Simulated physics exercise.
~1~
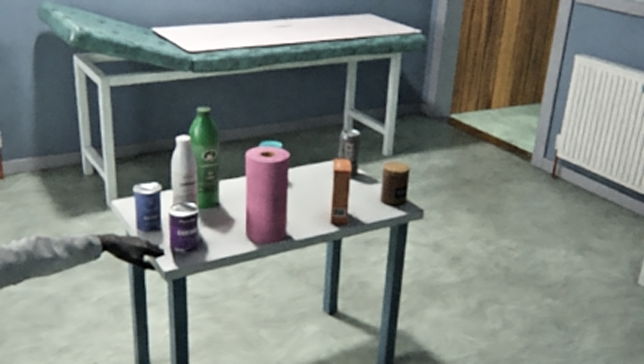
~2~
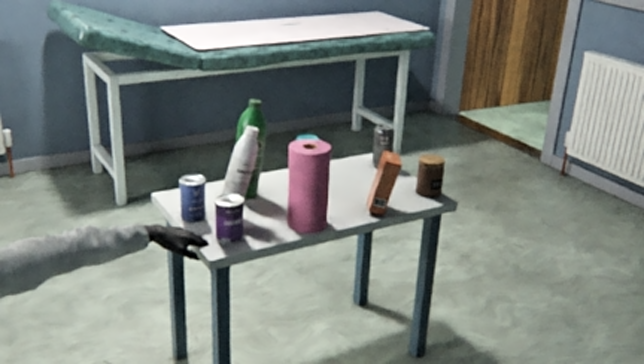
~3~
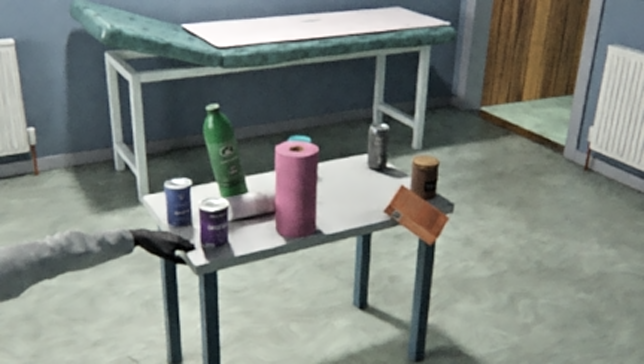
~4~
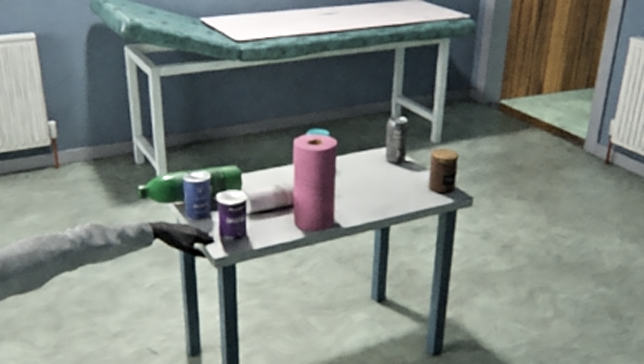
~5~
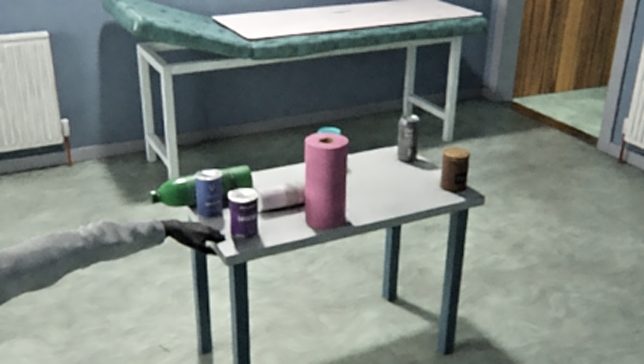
A gloved hand jolts a table, toppling two bottles and knocking an orange packet off.
